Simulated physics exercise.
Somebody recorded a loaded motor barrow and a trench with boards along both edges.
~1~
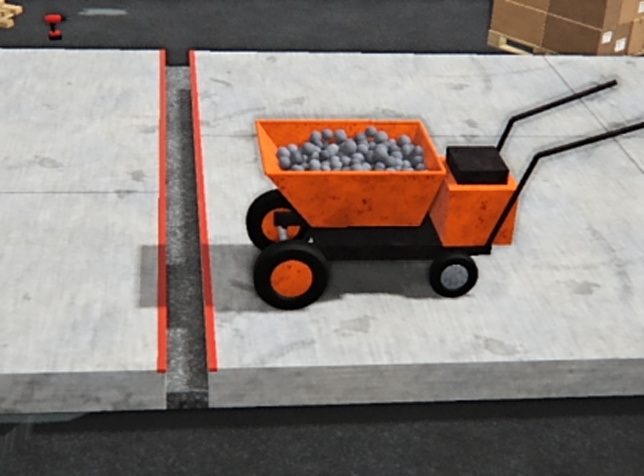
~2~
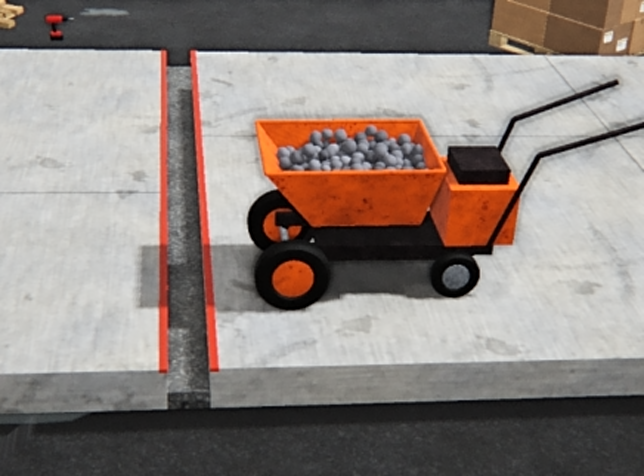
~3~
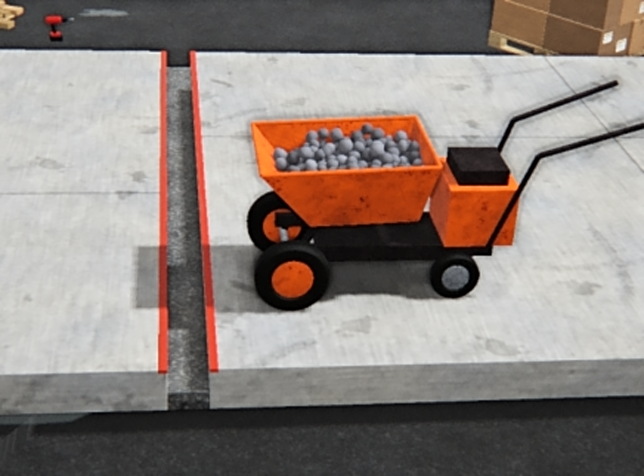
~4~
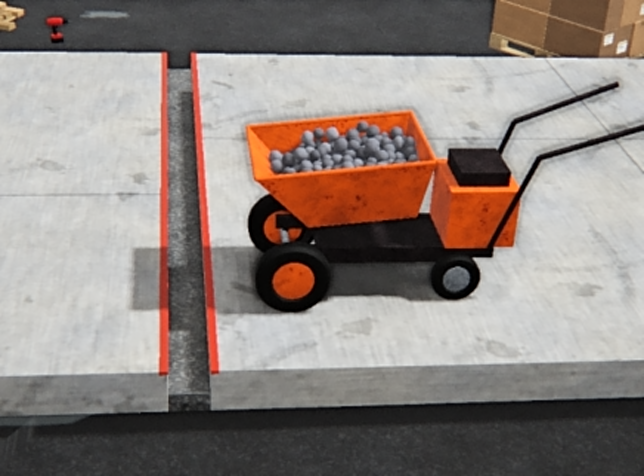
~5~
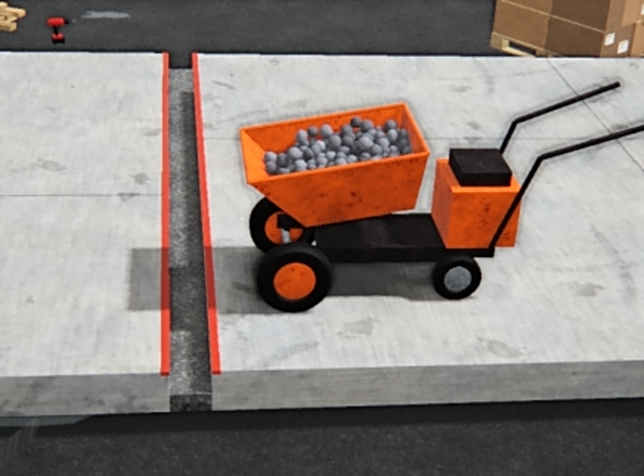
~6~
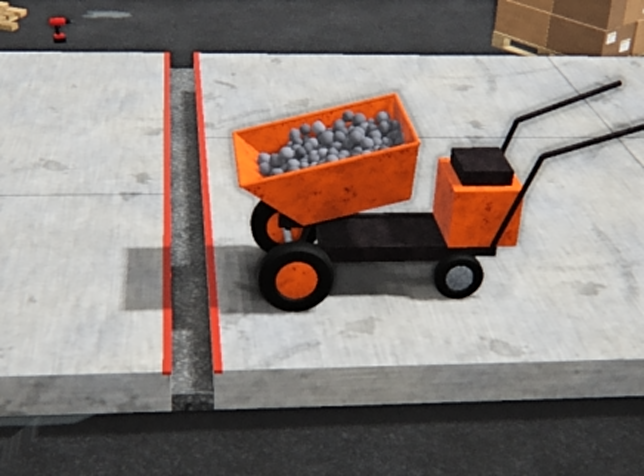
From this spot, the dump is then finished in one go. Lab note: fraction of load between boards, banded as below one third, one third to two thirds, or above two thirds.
The load will go in at below a third.
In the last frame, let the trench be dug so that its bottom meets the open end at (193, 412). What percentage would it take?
Something close to 10 per cent.
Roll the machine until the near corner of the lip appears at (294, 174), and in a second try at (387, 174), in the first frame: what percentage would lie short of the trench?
About 0 percent at the first place and about 60 percent at the second.
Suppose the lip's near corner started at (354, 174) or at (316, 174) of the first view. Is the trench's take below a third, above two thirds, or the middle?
Spot one gives between a third and two thirds, spot two gives in the middle band.
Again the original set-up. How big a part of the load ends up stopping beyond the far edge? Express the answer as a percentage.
I'd estimate about 85 per cent of the load.
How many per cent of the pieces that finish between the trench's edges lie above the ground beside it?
Estimate: Near 0 in a hundred.
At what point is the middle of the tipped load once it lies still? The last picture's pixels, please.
The centre ends up roughly at (115, 278).
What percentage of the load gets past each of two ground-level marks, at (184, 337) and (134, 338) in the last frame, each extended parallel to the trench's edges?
Around 90 percent for the first and 70 percent for the second.
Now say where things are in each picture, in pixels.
In the first picture, lip of the skip at (266, 174), level; top of the load at (358, 160), round cobbles; first edge of the trench at (211, 333); far edge at (162, 334), the trench under half as wide as the skip, and about half as deep as wide.
In the second picture, lip of the skip at (266, 174), level; top of the load at (358, 160).
In the third picture, lip of the skip at (262, 176), tipped barely; top of the load at (369, 156).
In the fourth picture, lip of the skip at (256, 179), tipped a little; top of the load at (375, 151).
In the fifth picture, lip of the skip at (249, 183), tipped a little; top of the load at (371, 153).
In the sixth picture, lip of the skip at (241, 186), tipped clearly; top of the load at (364, 146); first edge of the trench at (216, 335); far edge at (167, 336).
Soon after the last picture, skip tipped steeply; all in the skip.
A little later, skip tipped steeply; most in the skip; a stray few beyond it; a small part falling.
Later still, skip tipped right over; about a quarter in the skip; a stray few in or heaped over the trench; most beyond it; a stray few falling.
By the end, skip tipped right over; a small part in or heaped over the trench; most beyond it.
